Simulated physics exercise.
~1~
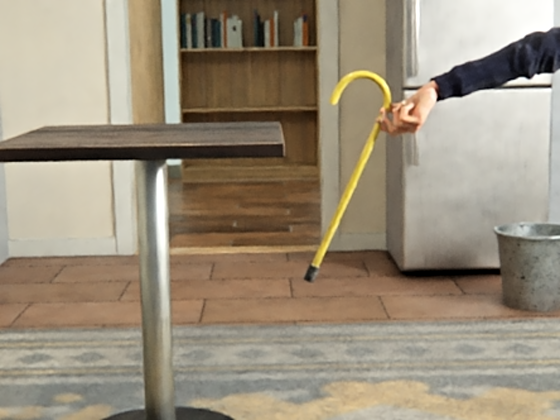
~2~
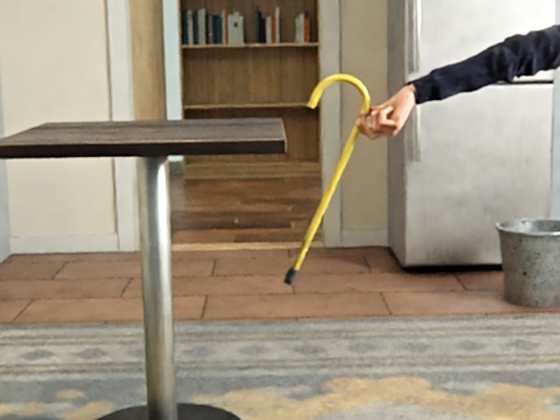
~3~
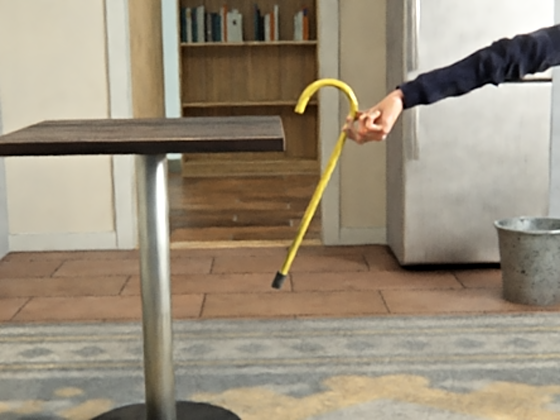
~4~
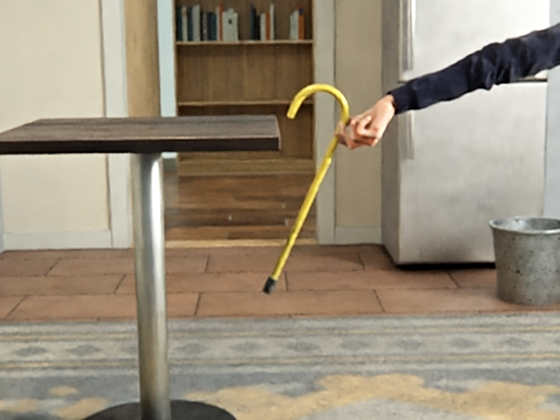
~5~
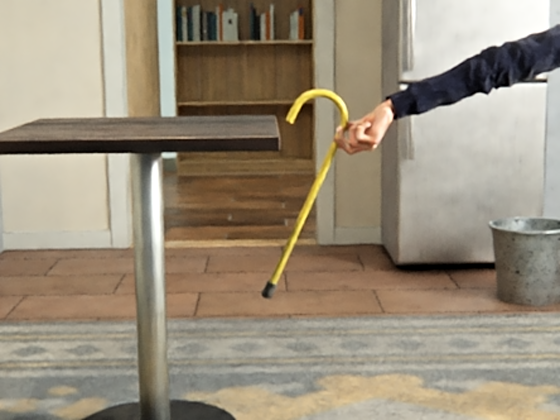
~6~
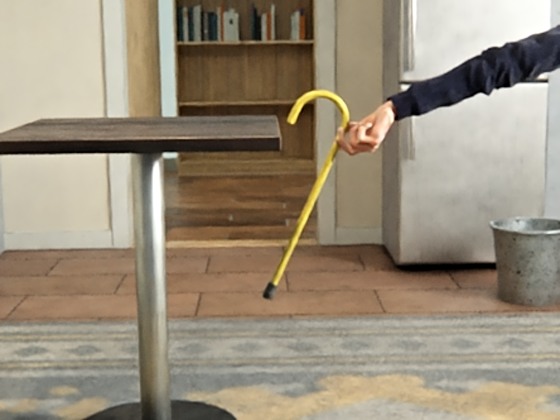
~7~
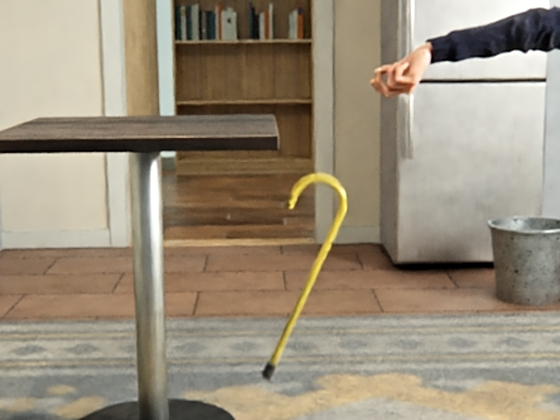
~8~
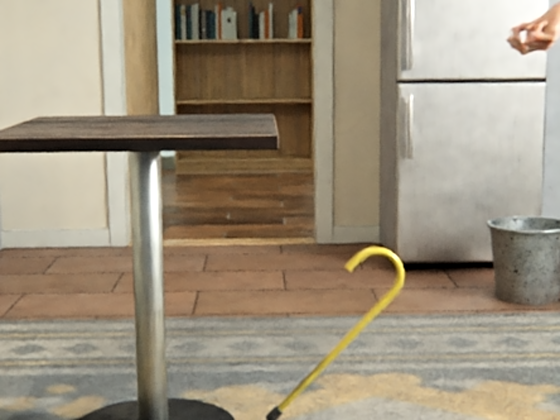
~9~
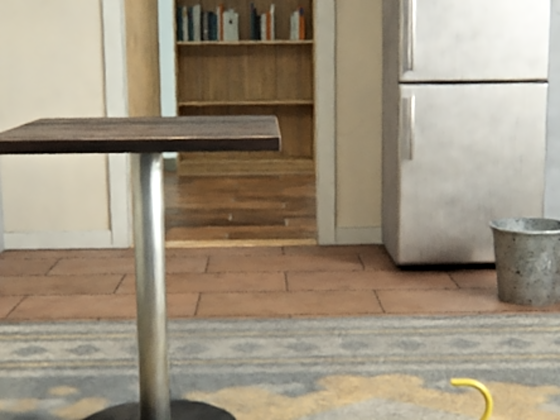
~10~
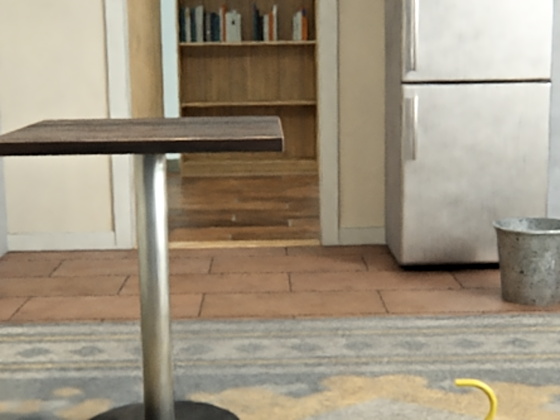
In a room with a fridge and a metal bucket, a hand moved a yellow cane left toward a dark table and let go beside it, and the cane dropped, tipped to the right and fell to the floor, leaving just its hook in view.
